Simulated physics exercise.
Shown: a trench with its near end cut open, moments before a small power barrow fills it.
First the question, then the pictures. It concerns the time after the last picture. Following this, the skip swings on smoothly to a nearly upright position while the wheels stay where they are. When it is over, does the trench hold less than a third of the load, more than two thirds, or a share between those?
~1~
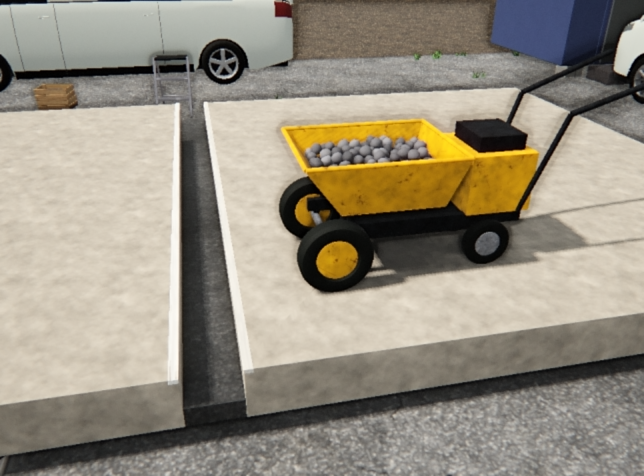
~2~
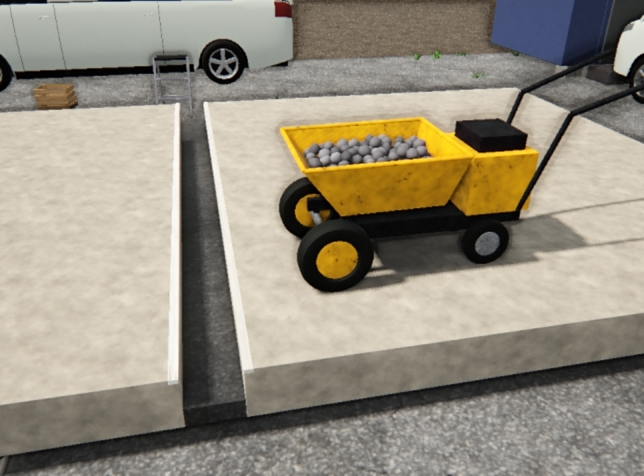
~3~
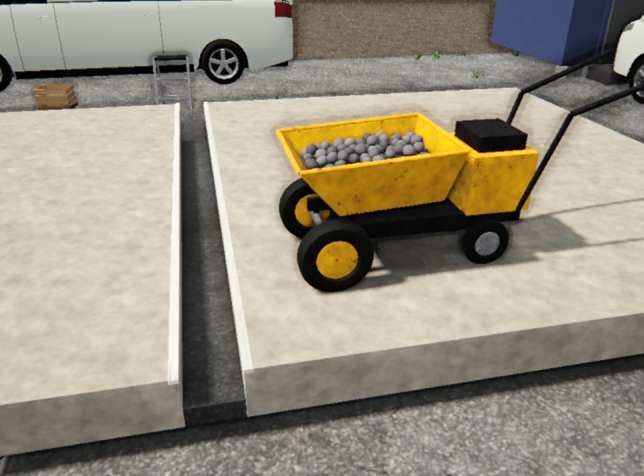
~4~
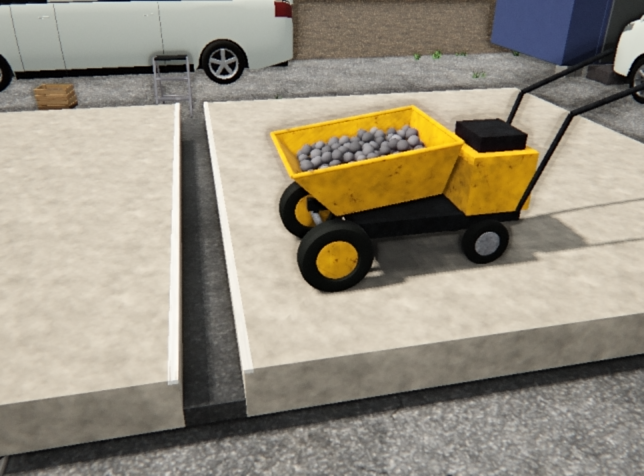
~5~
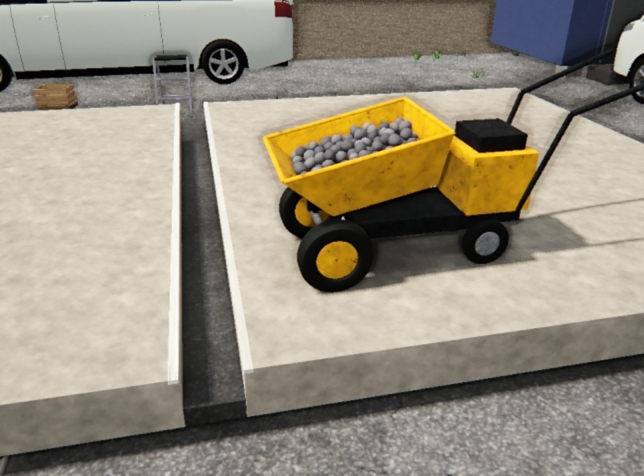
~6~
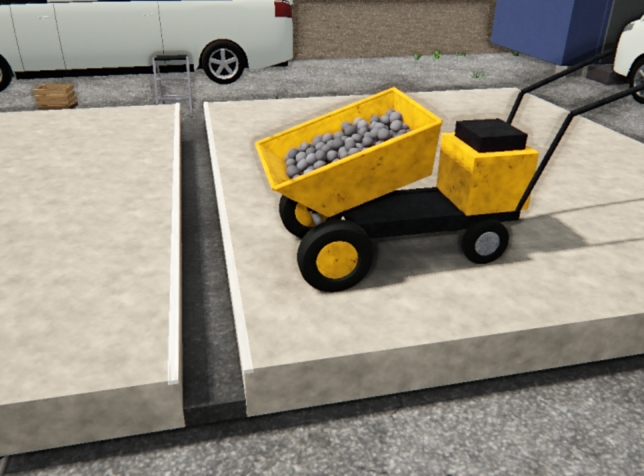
By the look of it, the trench catches a larger share, above two-thirds.
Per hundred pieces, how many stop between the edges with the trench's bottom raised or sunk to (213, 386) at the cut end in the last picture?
That would give roughly 60 percent.
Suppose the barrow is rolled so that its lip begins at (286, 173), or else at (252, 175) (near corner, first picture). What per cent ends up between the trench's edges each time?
From the first spot you get 70 percent, and from the second 10 percent.
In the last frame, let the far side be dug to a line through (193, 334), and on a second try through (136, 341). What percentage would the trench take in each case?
First try: About 60 %; second try: About 100 %.
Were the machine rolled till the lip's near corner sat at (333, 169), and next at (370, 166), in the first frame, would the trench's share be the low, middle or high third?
Try 1, more than two thirds; try 2, in the middle band.
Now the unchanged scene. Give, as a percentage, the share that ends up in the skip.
0 %, about.
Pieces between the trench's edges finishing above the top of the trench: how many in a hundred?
Roughly 20 %.
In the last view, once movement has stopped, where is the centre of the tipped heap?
About (203, 287).
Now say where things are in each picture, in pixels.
Lip of the skip near (306, 171), level; top of the load near (377, 154), round cobbles; first edge of the trench near (242, 328); far edge near (174, 337), the trench under half as wide as the skip, and about half as deep as wide, in the first picture.
Lip of the skip near (305, 172), level; top of the load near (376, 153), in the second picture.
Lip of the skip near (300, 174), tipped barely; top of the load near (378, 150), in the third picture.
Lip of the skip near (293, 177), tipped a little; top of the load near (386, 147), in the fourth picture.
Lip of the skip near (284, 182), tipped a little; top of the load near (393, 141), in the fifth picture.
Lip of the skip near (274, 189), tipped clearly; top of the load near (384, 135); first edge of the trench near (242, 328); far edge near (174, 337), in the sixth picture.
Shortly afterwards, skip tipped steeply; the whole lot in the skip.
Next, skip tipped right over; near two thirds in the skip; near a third in or heaped over the trench; only a few beyond it; only a few falling.
Some moments later, skip tipped right over; a little in the skip; only a few short of the trench; the bulk in or heaped over the trench; a little beyond it.
In the end, skip tipped right over; only a few in the skip; only a few short of the trench; the bulk in or heaped over the trench; a little beyond it.
